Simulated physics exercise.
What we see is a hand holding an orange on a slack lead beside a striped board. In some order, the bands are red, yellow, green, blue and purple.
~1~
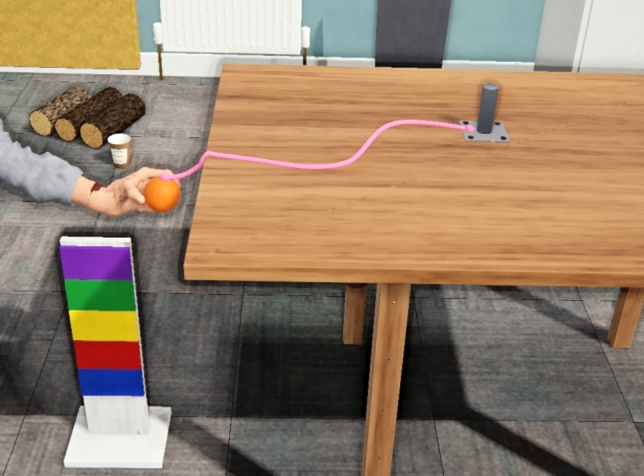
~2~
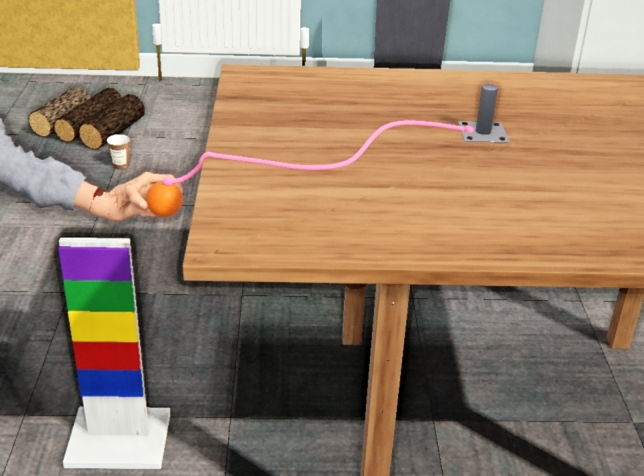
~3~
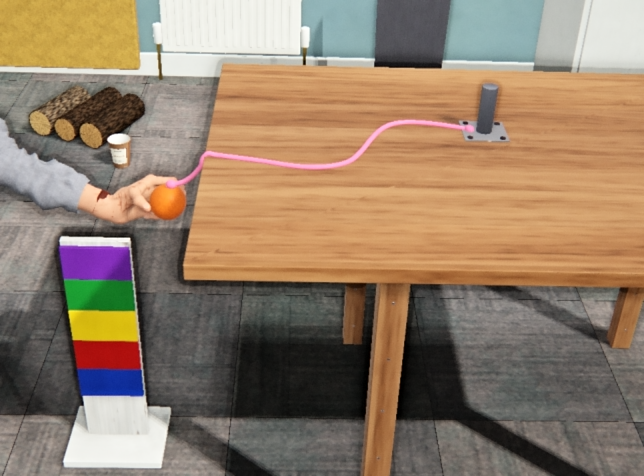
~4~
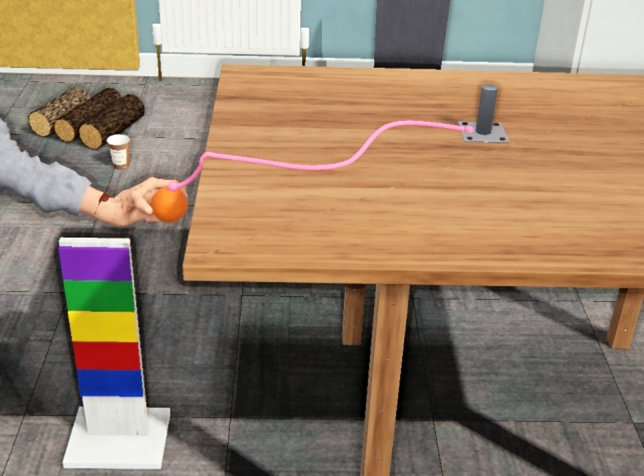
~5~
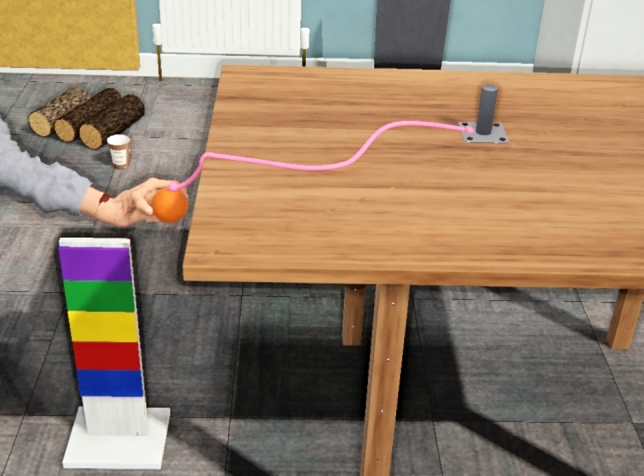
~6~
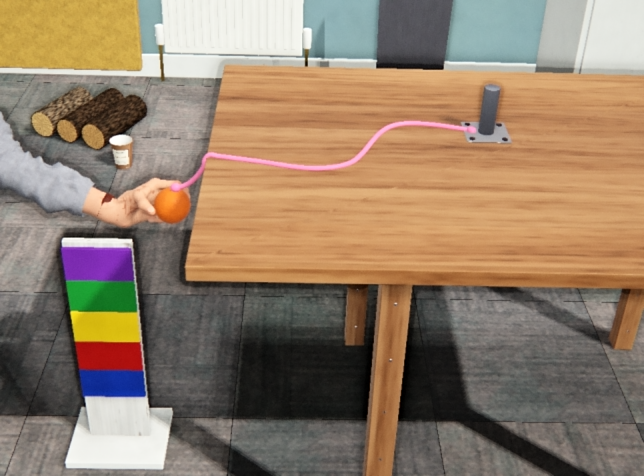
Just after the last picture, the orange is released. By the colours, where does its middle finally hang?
At the purple band.
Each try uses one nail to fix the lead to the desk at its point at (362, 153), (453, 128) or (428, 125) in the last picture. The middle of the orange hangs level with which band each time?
For the first place it's no band, for the second purple, and for the third purple.
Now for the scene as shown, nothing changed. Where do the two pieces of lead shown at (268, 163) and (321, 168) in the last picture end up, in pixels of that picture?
At (217, 153), then (269, 148).
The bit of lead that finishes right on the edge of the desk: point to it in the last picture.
Roughly (256, 161).
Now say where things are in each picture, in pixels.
Orange (162, 194); purple (96, 265); green (100, 296); yellow (104, 327); red (108, 356); blue (111, 384), in the first picture.
Orange (164, 199); lead through (437, 125) (382, 129) (355, 157) (292, 167) (227, 158), in the second picture.
Orange (168, 202), in the third picture.
Orange (169, 205); lead through (437, 125) (382, 129) (355, 158) (292, 167) (227, 158), in the fourth picture.
Orange (170, 205), in the fifth picture.
Orange (172, 205); lead through (439, 126) (385, 130) (358, 158) (294, 167) (230, 158), in the sixth picture.
Soon after, orange near (240, 252); level with purple.
Then, orange near (219, 261); level with purple.
At rest, orange near (217, 262); level with purple. Its middle rests at the purple band.
